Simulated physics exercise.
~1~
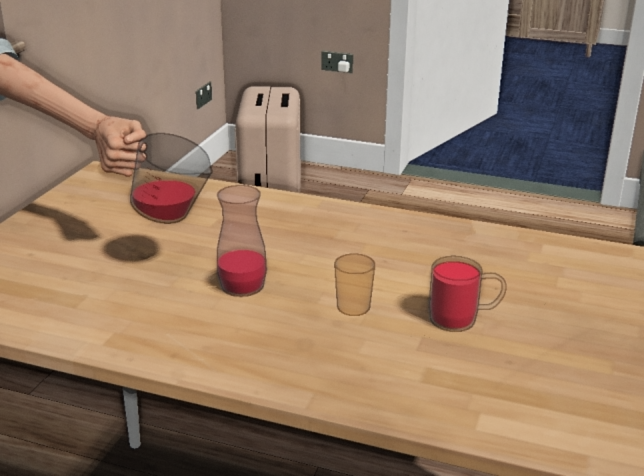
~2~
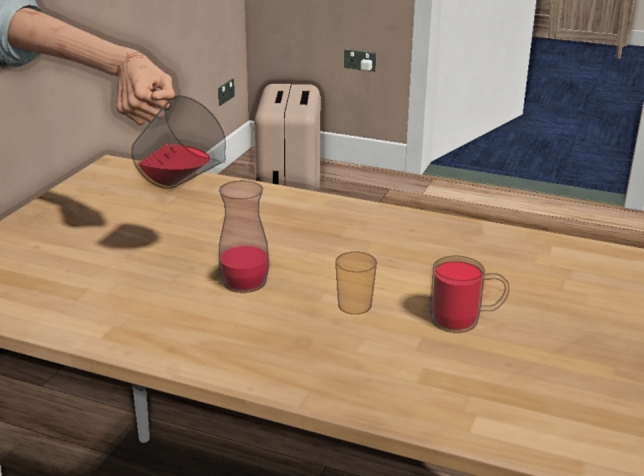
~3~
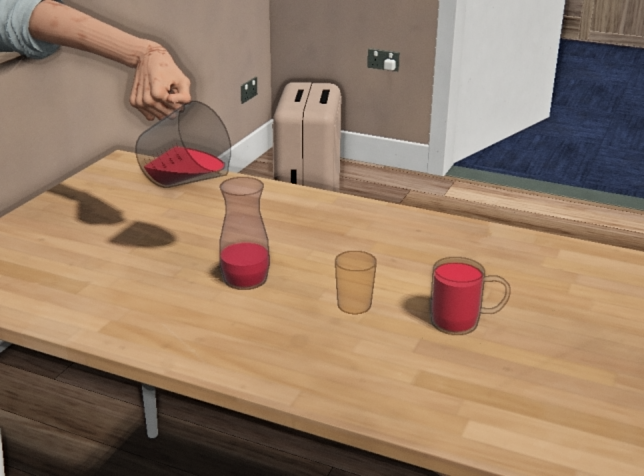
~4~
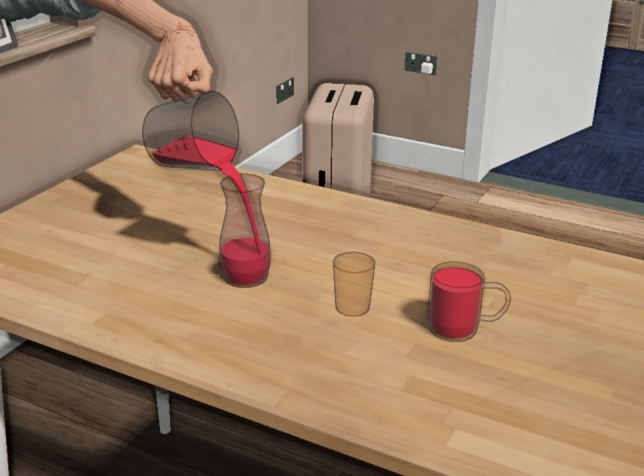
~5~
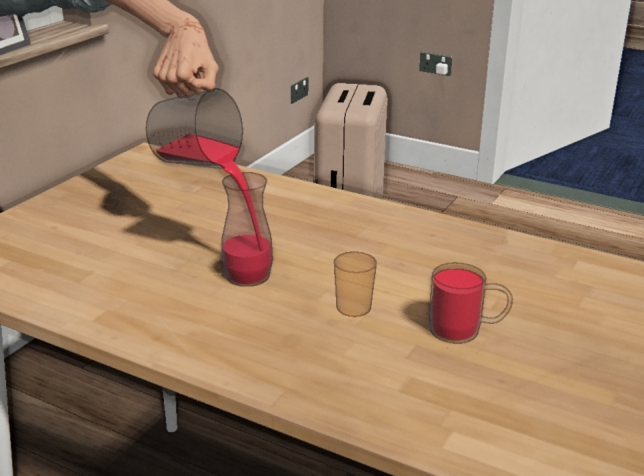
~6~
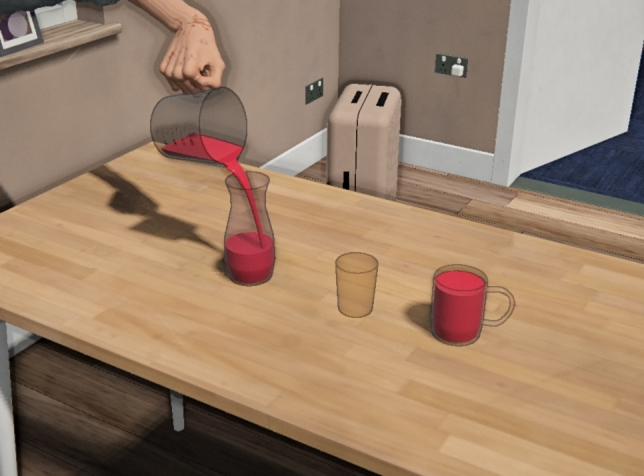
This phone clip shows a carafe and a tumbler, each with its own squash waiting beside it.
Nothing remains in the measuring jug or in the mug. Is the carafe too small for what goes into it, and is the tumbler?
Answer: The carafe is big enough; the tumbler is too small.
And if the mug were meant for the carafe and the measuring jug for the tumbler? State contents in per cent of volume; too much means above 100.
The first one is at 80 per cent, the second at 80 per cent.
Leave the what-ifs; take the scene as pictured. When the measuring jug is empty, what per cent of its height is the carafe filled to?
Near 45 in a hundred.
Soon after, the carafe is about a third full.
Later, the carafe is about half full.
In the end, the carafe is about half full; the tumbler is full to the brim and has run over.
